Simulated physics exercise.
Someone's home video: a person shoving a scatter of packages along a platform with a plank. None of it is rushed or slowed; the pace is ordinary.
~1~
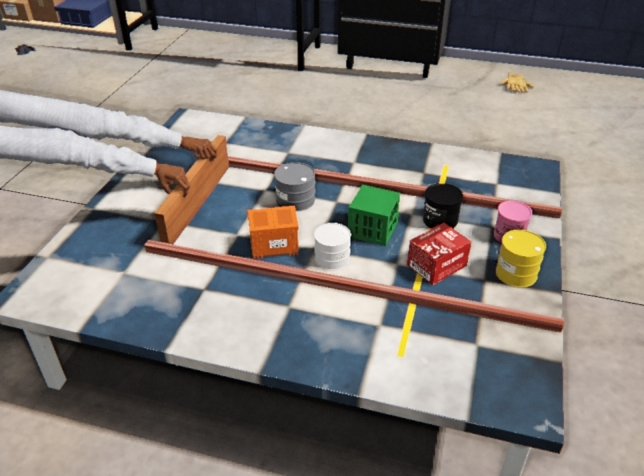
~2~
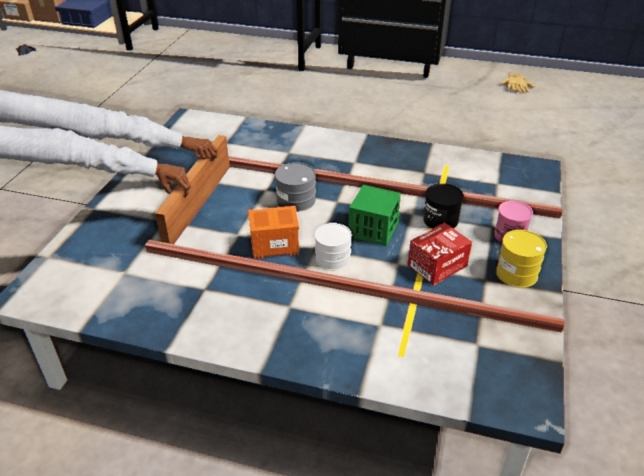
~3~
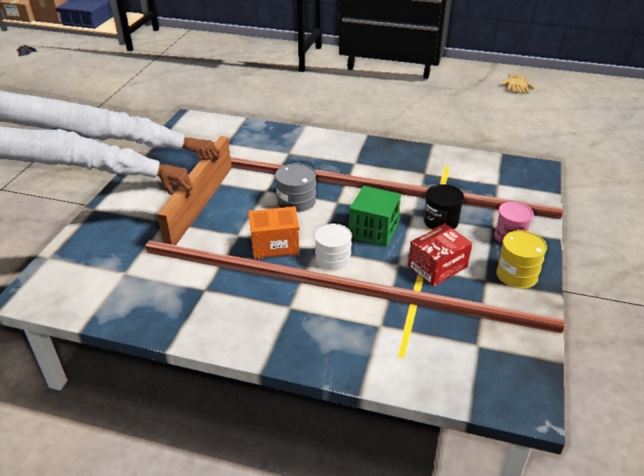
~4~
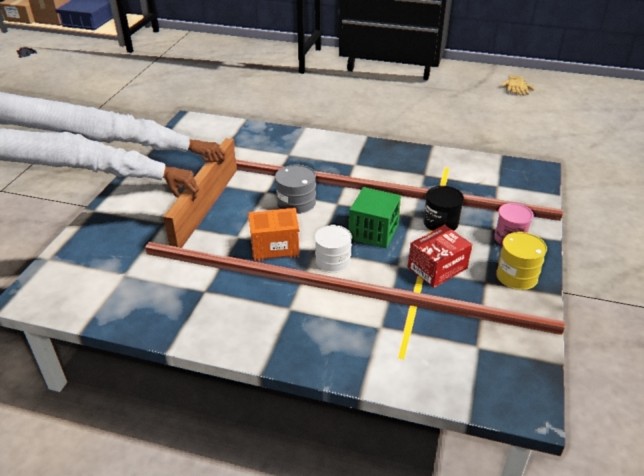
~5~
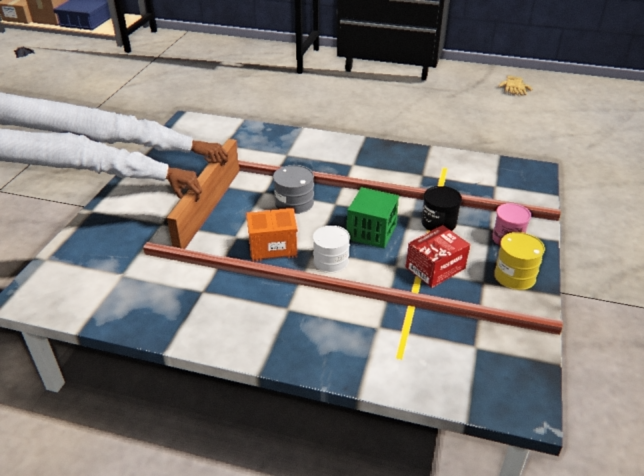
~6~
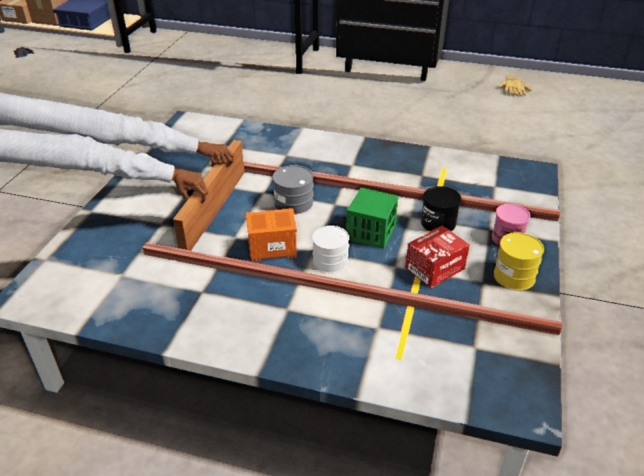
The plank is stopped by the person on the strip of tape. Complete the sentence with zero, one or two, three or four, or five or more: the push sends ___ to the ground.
The push sends zero to the ground.
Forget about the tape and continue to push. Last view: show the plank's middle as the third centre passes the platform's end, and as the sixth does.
First roughly (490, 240), later roughly (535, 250).
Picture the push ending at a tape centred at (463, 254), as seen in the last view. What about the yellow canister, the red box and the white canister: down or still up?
I'd say the yellow canister gets knocked off, the red box stays aboard and the white canister stays aboard.
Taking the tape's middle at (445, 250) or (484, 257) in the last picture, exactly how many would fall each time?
The first try gives 0 and the second gives 2.
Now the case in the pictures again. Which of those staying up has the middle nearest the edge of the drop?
The yellow canister.
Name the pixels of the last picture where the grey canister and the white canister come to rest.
(453, 214) and (487, 289).
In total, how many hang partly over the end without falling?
That'd be 0.
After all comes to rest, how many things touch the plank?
At rest, 3 are in contact.
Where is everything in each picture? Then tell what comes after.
In the first frame, yellow canister (520, 258); pink pail (512, 223); red box (439, 253); plank (196, 188); tape (427, 244).
In the second frame, pink pail (513, 224); orange tote (274, 233).
In the third frame, red box (440, 254); black pail (443, 208).
In the fourth frame, yellow canister (521, 261); plank (204, 191).
In the fifth frame, pink pail (511, 226); grey canister (294, 189).
In the sixth frame, yellow canister (518, 261); pink pail (510, 226); red box (437, 256); plank (213, 194); tape (426, 247).
A little later, none off yet; yellow canister at rest near (518, 261); pink pail at rest near (510, 226); red box at rest near (437, 256).
Next, none off yet; yellow canister at rest near (518, 261); pink pail at rest near (510, 226); red box shifted a little near (454, 254).
When it is over, the number that fall off is zero.
